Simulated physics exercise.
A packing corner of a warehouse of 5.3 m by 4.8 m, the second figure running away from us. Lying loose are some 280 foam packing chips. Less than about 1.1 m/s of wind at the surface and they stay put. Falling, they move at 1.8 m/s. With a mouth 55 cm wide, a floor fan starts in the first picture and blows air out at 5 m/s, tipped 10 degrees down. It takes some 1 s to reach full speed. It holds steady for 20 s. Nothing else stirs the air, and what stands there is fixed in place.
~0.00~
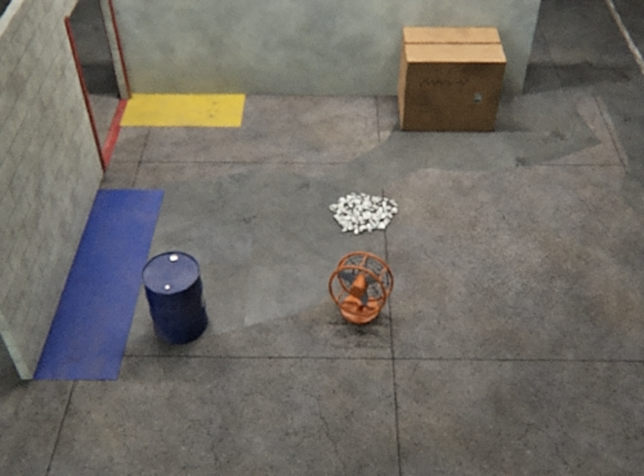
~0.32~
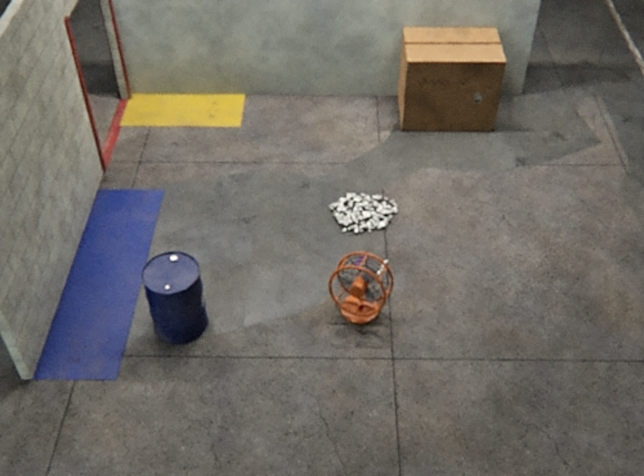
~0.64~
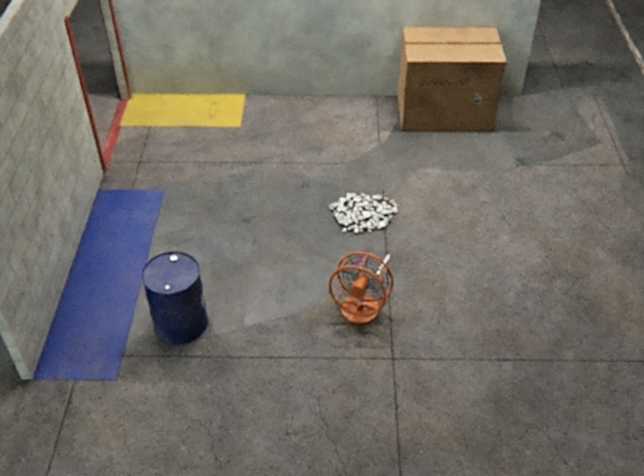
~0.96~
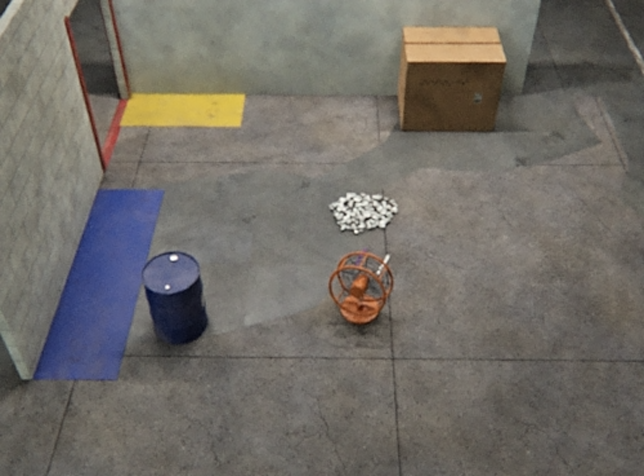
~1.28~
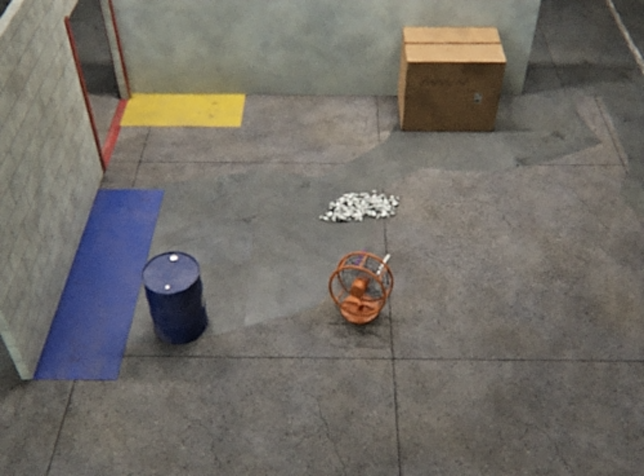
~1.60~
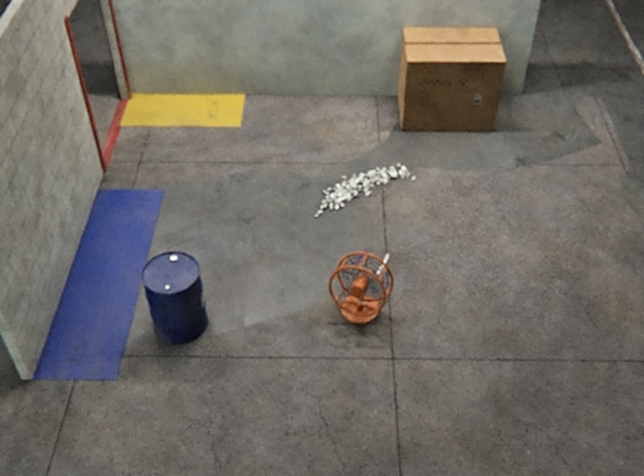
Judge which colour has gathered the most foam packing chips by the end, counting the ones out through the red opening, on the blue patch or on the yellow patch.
The yellow one has gathered the most.
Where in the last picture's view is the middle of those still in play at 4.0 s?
Around pixel (334, 99).
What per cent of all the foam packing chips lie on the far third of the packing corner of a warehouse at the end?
I'd estimate around 100 per cent.
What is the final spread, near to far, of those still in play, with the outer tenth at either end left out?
The middle bunch covers about 0.8 m from near to far.
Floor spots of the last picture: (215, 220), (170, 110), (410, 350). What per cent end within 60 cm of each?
Roughly 0 %, 15 % and 0 %, in that order.
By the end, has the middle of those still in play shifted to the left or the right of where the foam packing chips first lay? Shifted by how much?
Shift: Toward the left-hand side, approx. 1.6 m.
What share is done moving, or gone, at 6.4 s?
I would put it at around 1 %.
After 4.0 s, 5 % are on the yellow patch, 0 % on the blue patch and 0 % out through the red opening; the middle of those still in play is near (334, 99); 0 % have settled or left.
After 6.4 s, 20 % are on the yellow patch, 0 % on the blue patch and 0 % out through the red opening; the middle of those still in play is near (312, 97); 1 % have settled or left.
After 11.0 s, 30 % are on the yellow patch, 0 % on the blue patch and 0 % out through the red opening; the middle of those still in play is near (277, 96); 3 % have settled or left.
After 20.0 s, at the end, 47 % are on the yellow patch, 0 % on the blue patch and 0 % out through the red opening; the middle of those still in play is near (248, 98).
